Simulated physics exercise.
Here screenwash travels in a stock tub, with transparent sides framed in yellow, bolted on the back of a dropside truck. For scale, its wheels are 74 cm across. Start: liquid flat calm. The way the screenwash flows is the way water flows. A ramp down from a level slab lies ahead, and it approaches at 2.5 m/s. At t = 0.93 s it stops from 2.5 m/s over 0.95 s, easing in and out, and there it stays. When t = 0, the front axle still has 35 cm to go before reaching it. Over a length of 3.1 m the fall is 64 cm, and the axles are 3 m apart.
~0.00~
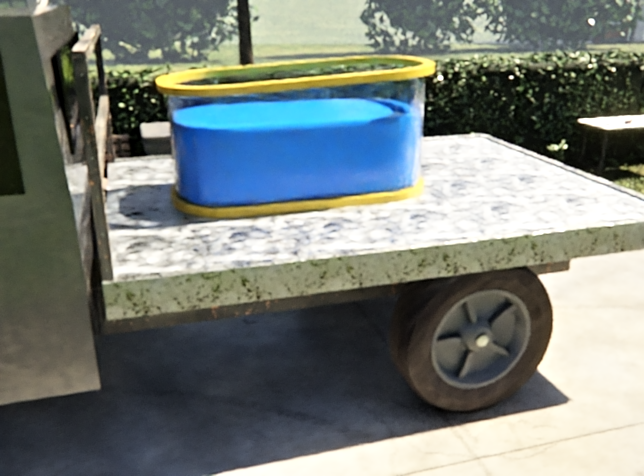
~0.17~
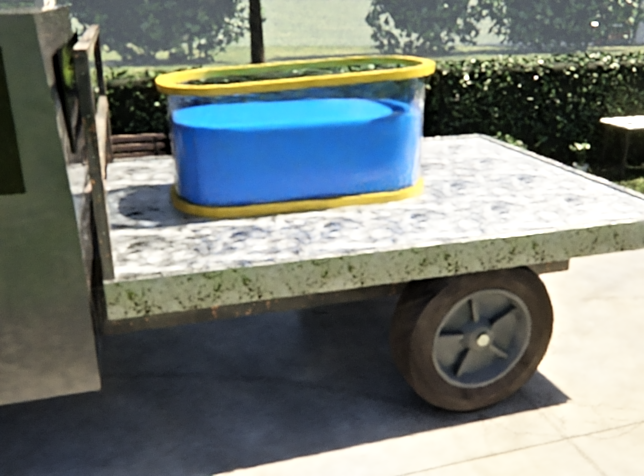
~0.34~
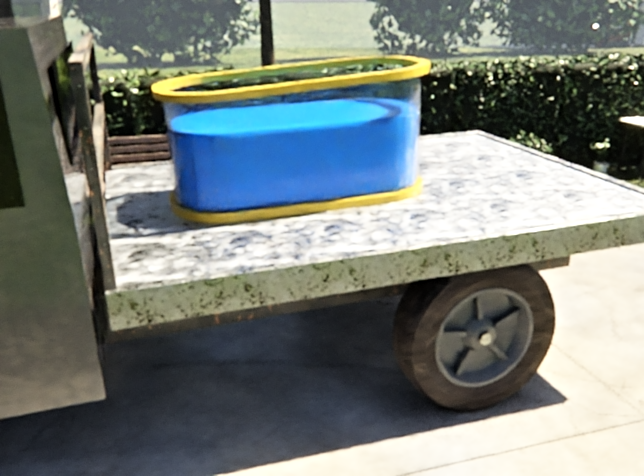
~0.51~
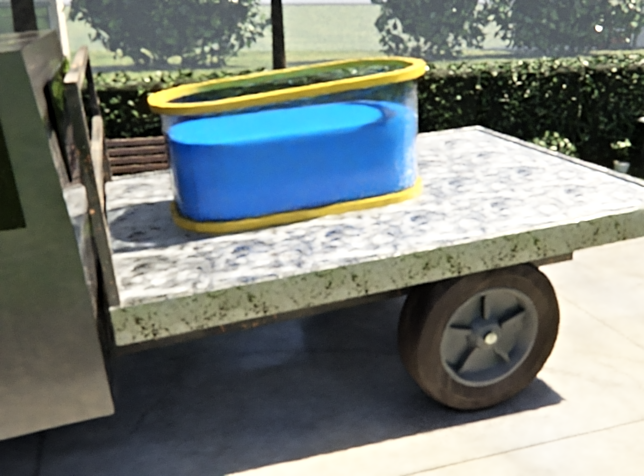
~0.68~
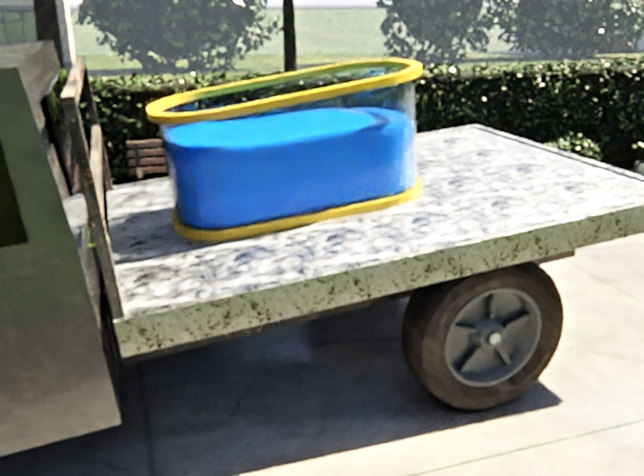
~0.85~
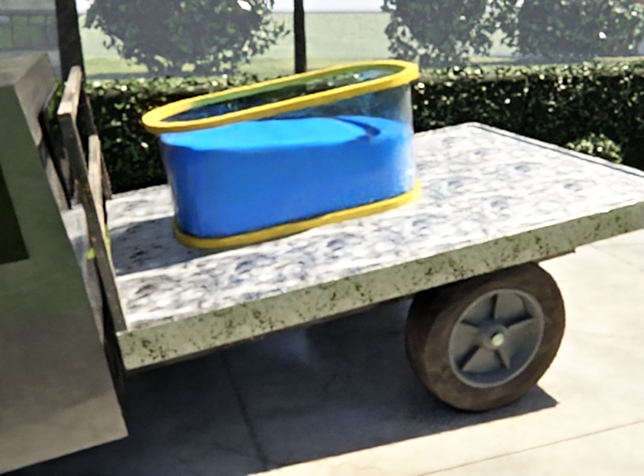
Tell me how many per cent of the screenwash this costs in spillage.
It costs close to 30 per cent.
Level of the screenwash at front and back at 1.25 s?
Close to 56 cm at the front end and 16 cm at the back end.
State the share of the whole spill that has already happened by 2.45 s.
By then it's around 90 per cent.
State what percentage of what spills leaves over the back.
Share: Around 0%.
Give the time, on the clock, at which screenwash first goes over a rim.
The first spill comes at around 1.5 s.
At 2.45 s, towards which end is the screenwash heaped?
It is heaped towards the rear side.
By 1.25 s the surface is 56 cm up at the front and 16 cm at the back; nothing has left.
By 1.85 s the surface is 67 cm up at the front and 0 cm at the back; 14 per cent is out, over the front.
By 2.45 s the surface is 27 cm up at the front and 35 cm at the back; 26 per cent is out, over the front.
By 4.86 s 30 per cent is out, over the front, 72 of 241 litres.
